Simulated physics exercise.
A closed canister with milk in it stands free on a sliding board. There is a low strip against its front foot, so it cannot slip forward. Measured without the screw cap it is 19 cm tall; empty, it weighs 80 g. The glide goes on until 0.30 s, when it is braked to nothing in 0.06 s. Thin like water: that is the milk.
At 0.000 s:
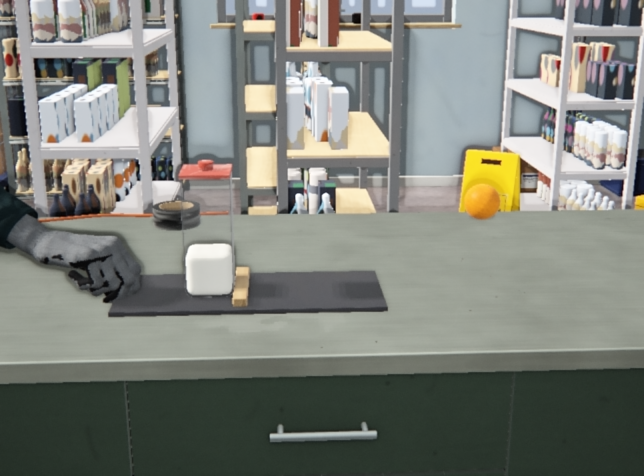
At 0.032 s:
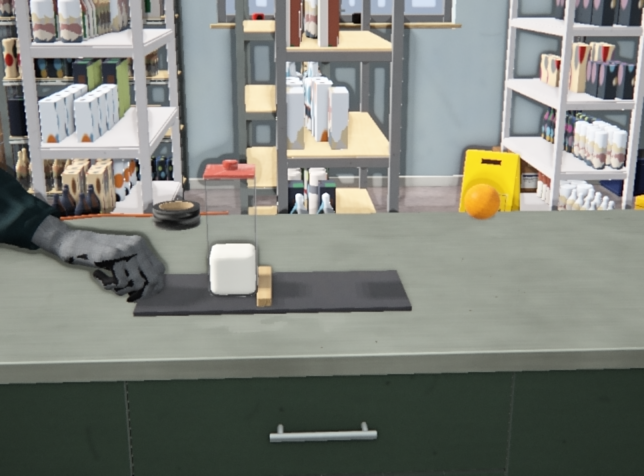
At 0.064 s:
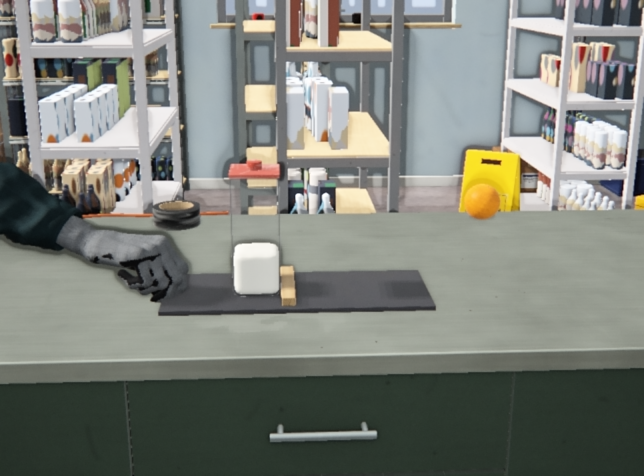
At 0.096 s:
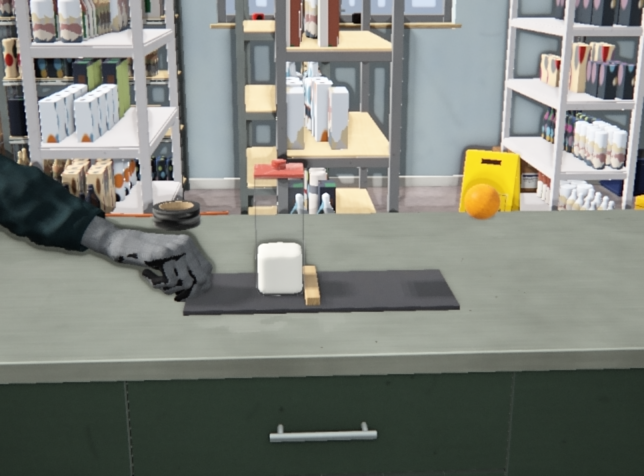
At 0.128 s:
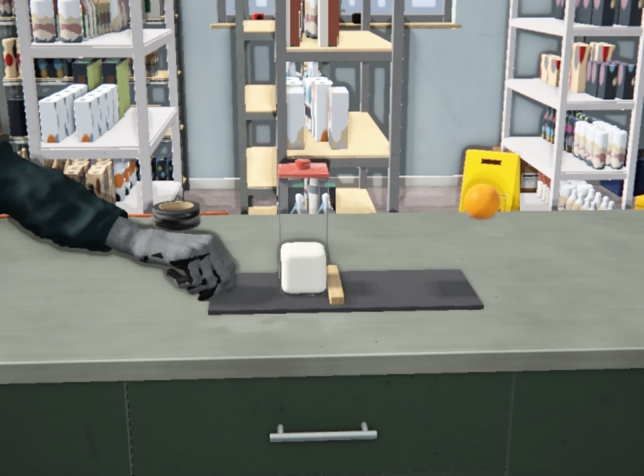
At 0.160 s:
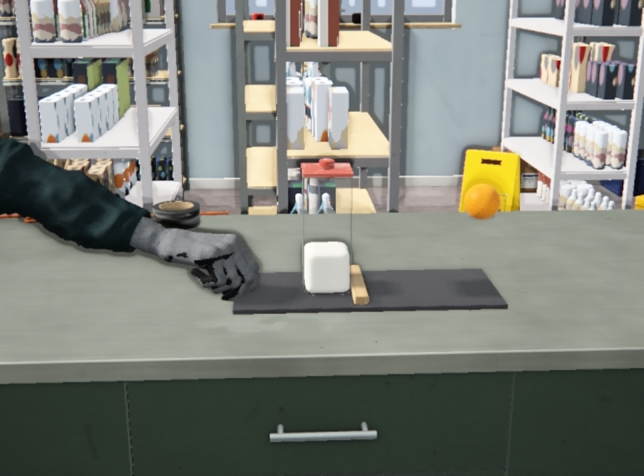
To begin with, a gloved hand rests at the left end of a dark board on a counter, where a clear, red-capped canister holding white milk stands behind a low wooden strip. The hand then pushes the board steadily right, and the upright canister rides along, its milk staying level.
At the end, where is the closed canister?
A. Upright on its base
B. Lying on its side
Lying on its side.
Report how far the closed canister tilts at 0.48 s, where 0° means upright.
Measured tilt, approx.: 40 degrees.
Then, 0.36 s in, the board moves at 0.00 m/s; the closed canister leans 9°.
Then, 0.48 s in, the closed canister leans 40°.
Then, 0.64 s in, the closed canister lies on its side.
Then, 0.86 s in, the closed canister lies on its side.
Finally, the closed canister lies on its side.
